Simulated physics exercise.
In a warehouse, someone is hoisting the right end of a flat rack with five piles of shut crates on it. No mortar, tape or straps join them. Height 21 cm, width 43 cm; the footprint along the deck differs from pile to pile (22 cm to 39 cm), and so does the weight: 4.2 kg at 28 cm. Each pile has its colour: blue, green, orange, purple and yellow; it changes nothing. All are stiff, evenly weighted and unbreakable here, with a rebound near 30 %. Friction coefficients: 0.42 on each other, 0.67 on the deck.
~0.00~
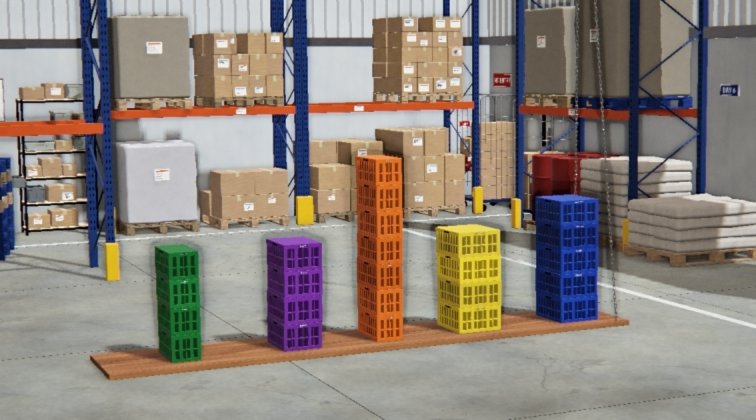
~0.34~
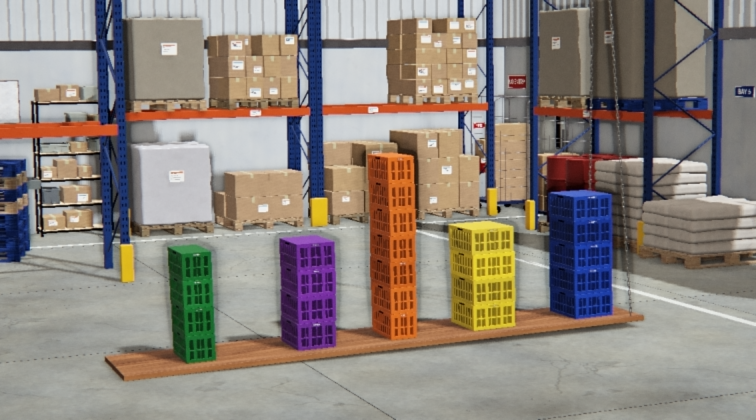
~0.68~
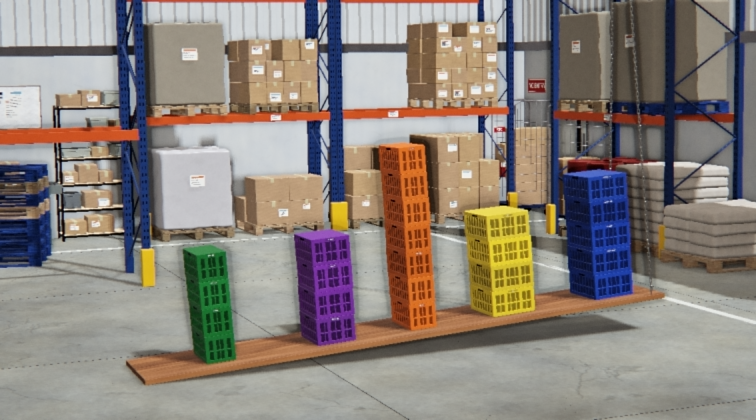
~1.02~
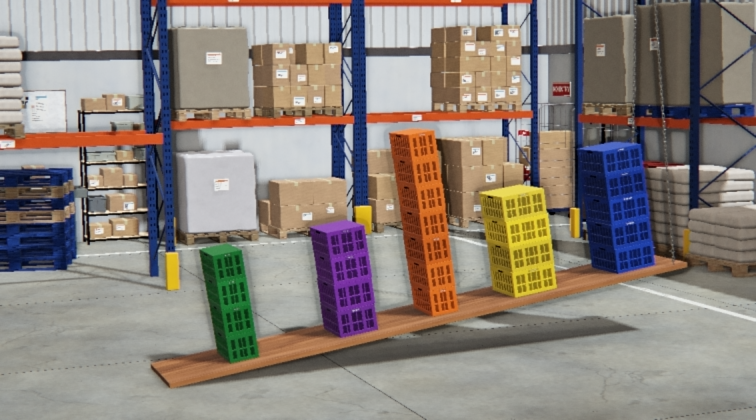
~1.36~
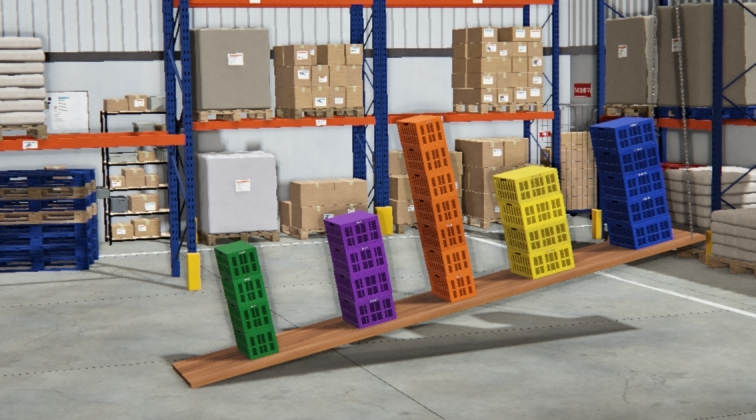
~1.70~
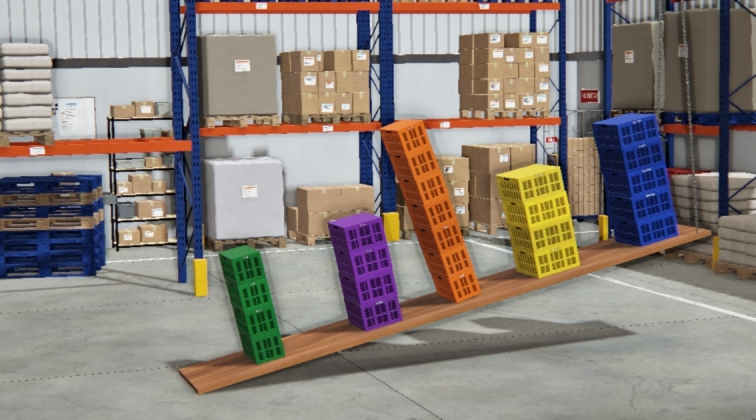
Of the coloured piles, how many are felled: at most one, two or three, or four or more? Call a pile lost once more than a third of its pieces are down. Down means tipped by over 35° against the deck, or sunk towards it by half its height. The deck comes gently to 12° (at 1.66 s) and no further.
Piles wrecked: From two to three.
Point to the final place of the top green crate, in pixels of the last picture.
At about (102, 392).
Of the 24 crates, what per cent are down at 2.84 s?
By then 55 per cent.
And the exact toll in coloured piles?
3 of them.
After 2.28 s, slope 12°; 7 of the 24 crates down; top orange crate on its side; top purple crate 5° from how it stood.
After 2.84 s, slope 12°; 13 of the 24 crates down; top orange crate upside down; top green crate on its side.
In the end (5.7 s), slope 12°; 13 of the 24 crates down; top orange crate upside down; top purple crate upside down. Wrecked, green, orange and purple. From the last view, middles, top orange crate near (257, 342), top purple crate near (195, 342).
